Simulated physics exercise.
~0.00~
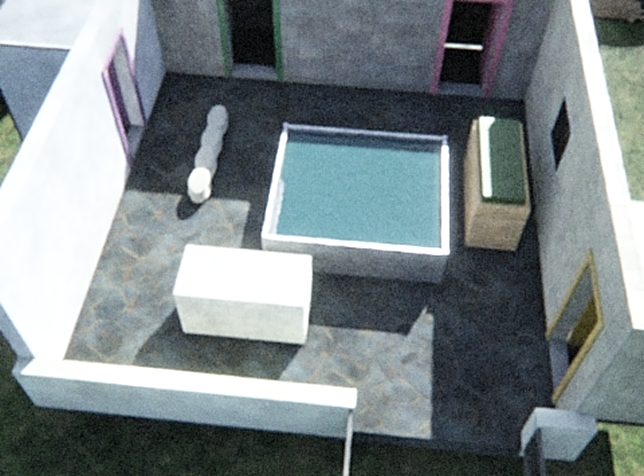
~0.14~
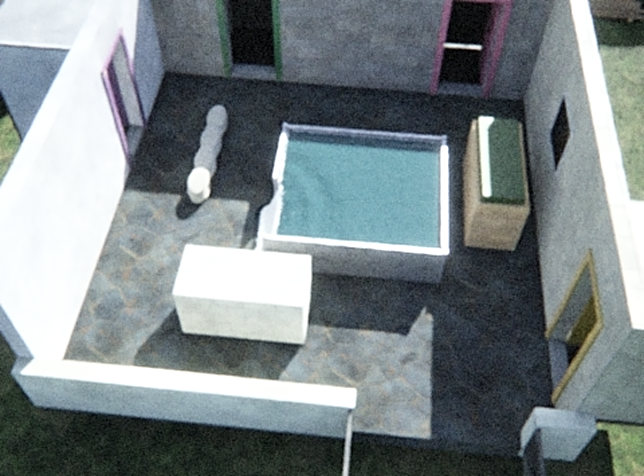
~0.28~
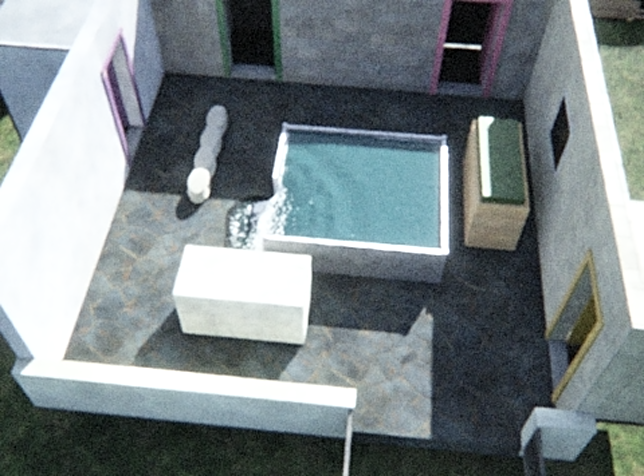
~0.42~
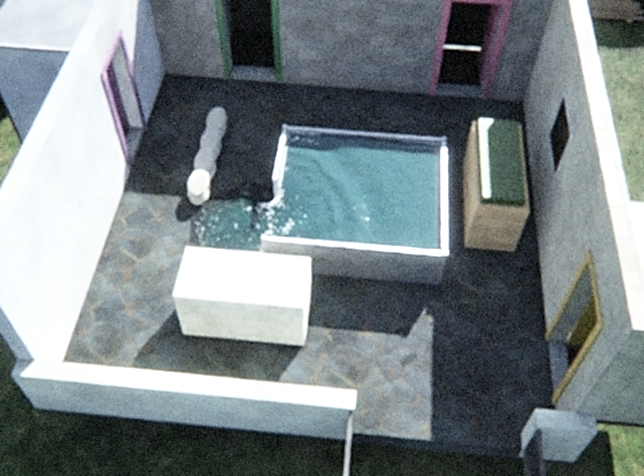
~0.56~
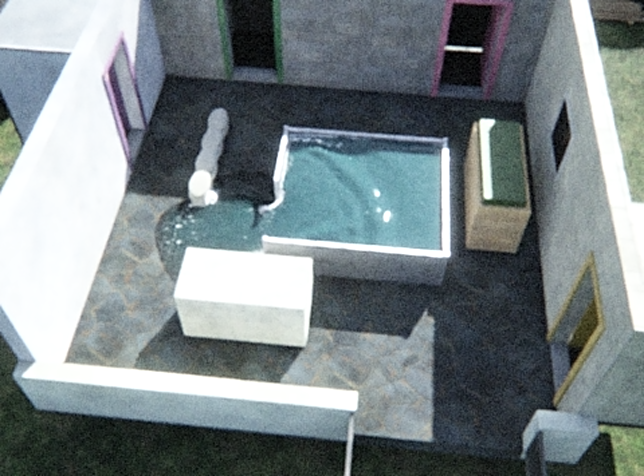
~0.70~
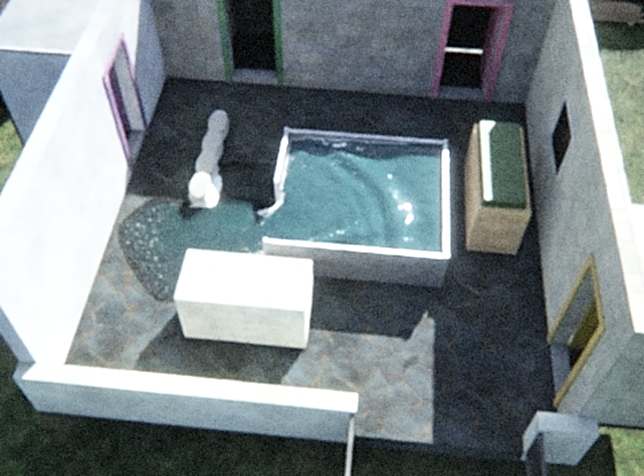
A tank of water breaks open on its left side and water spreads across the floor.
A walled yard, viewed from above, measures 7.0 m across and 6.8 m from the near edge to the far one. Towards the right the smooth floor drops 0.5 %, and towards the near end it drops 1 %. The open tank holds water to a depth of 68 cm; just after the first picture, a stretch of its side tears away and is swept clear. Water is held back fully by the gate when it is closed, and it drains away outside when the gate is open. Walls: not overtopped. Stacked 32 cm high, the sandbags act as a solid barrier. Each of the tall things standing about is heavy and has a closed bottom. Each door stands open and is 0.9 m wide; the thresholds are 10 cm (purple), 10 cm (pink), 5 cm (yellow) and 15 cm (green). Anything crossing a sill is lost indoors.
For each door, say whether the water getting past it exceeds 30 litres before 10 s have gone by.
In the end the purple door falls short of the limit; the pink door falls short of the limit; the yellow door surpasses the limit; the green door falls short of the limit.
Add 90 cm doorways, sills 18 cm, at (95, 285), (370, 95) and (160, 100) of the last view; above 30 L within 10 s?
In turn: Past it, below, not over.
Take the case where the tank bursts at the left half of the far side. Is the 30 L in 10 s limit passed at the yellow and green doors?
Yellow stays inside, green goes beyond, judged against that limit.
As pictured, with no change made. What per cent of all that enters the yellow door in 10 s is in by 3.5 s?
Some 0 in a hundred.
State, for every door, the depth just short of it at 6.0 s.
In centimetres, the purple door has 8, the pink door 2, the yellow door 15 and the green door 13.
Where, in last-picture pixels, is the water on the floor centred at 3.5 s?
I'd put it close to (269, 232).
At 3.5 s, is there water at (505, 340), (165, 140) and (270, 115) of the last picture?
Listed in sequence, the spots are bone dry, drenched and drenched.
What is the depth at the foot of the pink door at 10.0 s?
Depth: ~ 8.5 cm.
After 1.4 s water covers 20 % of the floor and is deepest (40 cm) near (262, 251); purple door not reached, pink door not reached, yellow door not reached, green door not reached.
After 2.2 s water covers 35 % of the floor and is deepest (44 cm) near (56, 388); purple door 9 cm at the sill, 0 L in, pink door not reached, yellow door not reached, green door 7 cm at the sill, 0 L in.
After 3.5 s water covers 50 % of the floor and is deepest (41 cm) near (56, 388); purple door 10 cm at the sill, 0 L in, pink door not reached, yellow door not reached, green door 15 cm at the sill, 0 L in.
After 6.0 s water covers 85 % of the floor and is deepest (22 cm) near (68, 354); purple door 8 cm at the sill, 1 L in, pink door 2 cm at the sill, 0 L in, yellow door 15 cm at the sill, 42 L in, green door 13 cm at the sill, 1 L in.
After 10.0 s water covers 95 % of the floor and is deepest (18 cm) near (542, 276); purple door 9 cm at the sill, 3 L in, pink door 8 cm at the sill, 0 L in, yellow door 13 cm at the sill, 191 L in, green door 8 cm at the sill, 2 L in.
